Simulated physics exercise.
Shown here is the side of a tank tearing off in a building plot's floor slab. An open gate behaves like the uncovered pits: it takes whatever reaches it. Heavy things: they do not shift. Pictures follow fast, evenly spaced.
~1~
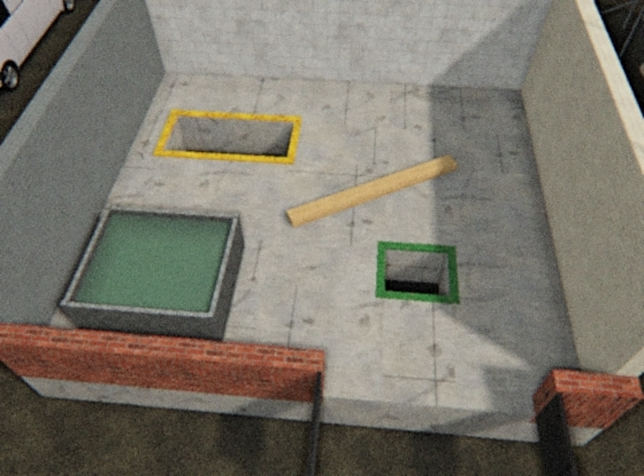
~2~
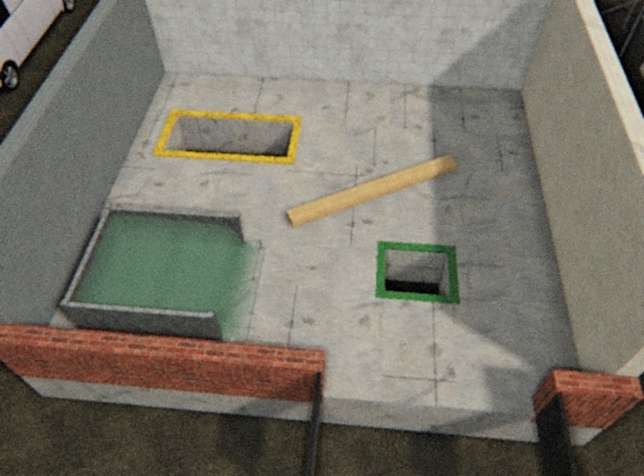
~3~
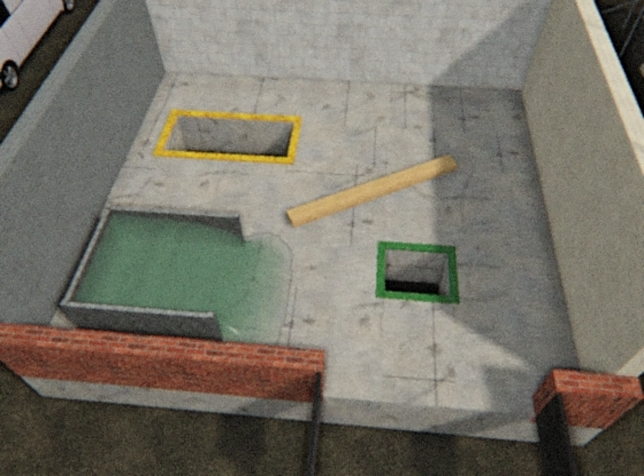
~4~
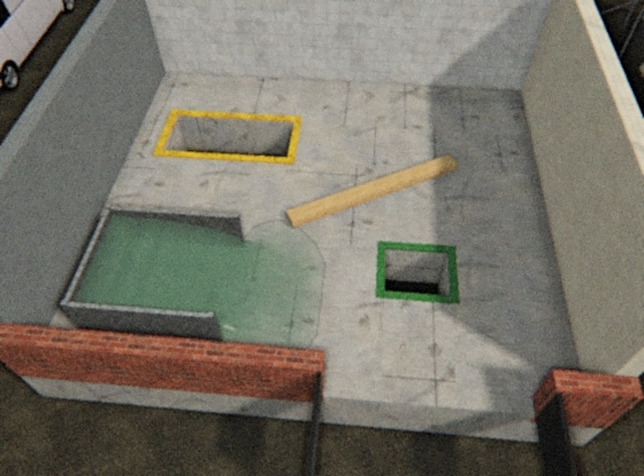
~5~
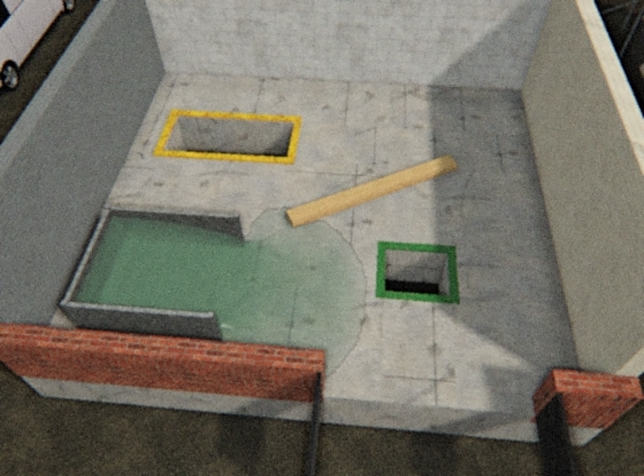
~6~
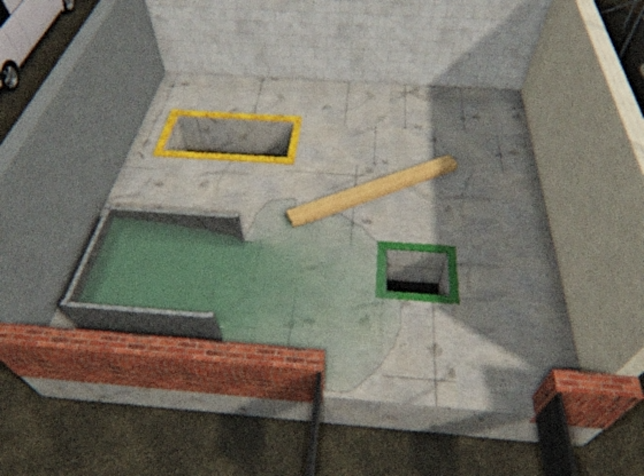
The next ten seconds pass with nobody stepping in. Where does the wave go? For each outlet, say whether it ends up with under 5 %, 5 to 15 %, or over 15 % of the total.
In order: The gate accounts for a substantial part - beyond fifteen per cent. The yellow pit accounts for a negligible part - below five per cent. The green pit accounts for a substantial part - beyond fifteen per cent.
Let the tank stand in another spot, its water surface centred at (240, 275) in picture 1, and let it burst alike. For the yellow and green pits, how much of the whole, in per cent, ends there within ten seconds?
Yellow 0 %, green 40 %.
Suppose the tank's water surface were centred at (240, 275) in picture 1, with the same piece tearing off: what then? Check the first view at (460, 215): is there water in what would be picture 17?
There: Awash.
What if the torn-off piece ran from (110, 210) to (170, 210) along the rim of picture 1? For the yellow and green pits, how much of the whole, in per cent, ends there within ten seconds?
Shares: Yellow at 40 percent, green at 0 percent.
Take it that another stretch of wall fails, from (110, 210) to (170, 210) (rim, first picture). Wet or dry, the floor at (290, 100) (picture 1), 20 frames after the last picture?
Bottom line - sodden.
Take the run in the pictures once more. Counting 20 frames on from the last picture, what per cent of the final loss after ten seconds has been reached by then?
About 55 per cent.
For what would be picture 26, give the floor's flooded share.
I'd put it at roughly 40 per cent.
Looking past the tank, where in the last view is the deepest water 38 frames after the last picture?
Deepest spot: Around (464, 95).
A moment on, water covers 30 % of the floor; the gate 1 %, the yellow pit 0 %, the green pit 5 %.
Next, water covers 35 % of the floor; the gate 5 %, the yellow pit 0 %, the green pit 12 %.
Then, water covers 40 % of the floor; the gate 11 %, the yellow pit 0 %, the green pit 18 %.
Later, water covers 50 % of the floor; the gate 18 %, the yellow pit 0 %, the green pit 24 %.
In the end, water covers 70 % of the floor; the gate 23 %, the yellow pit 0 %, the green pit 31 %.
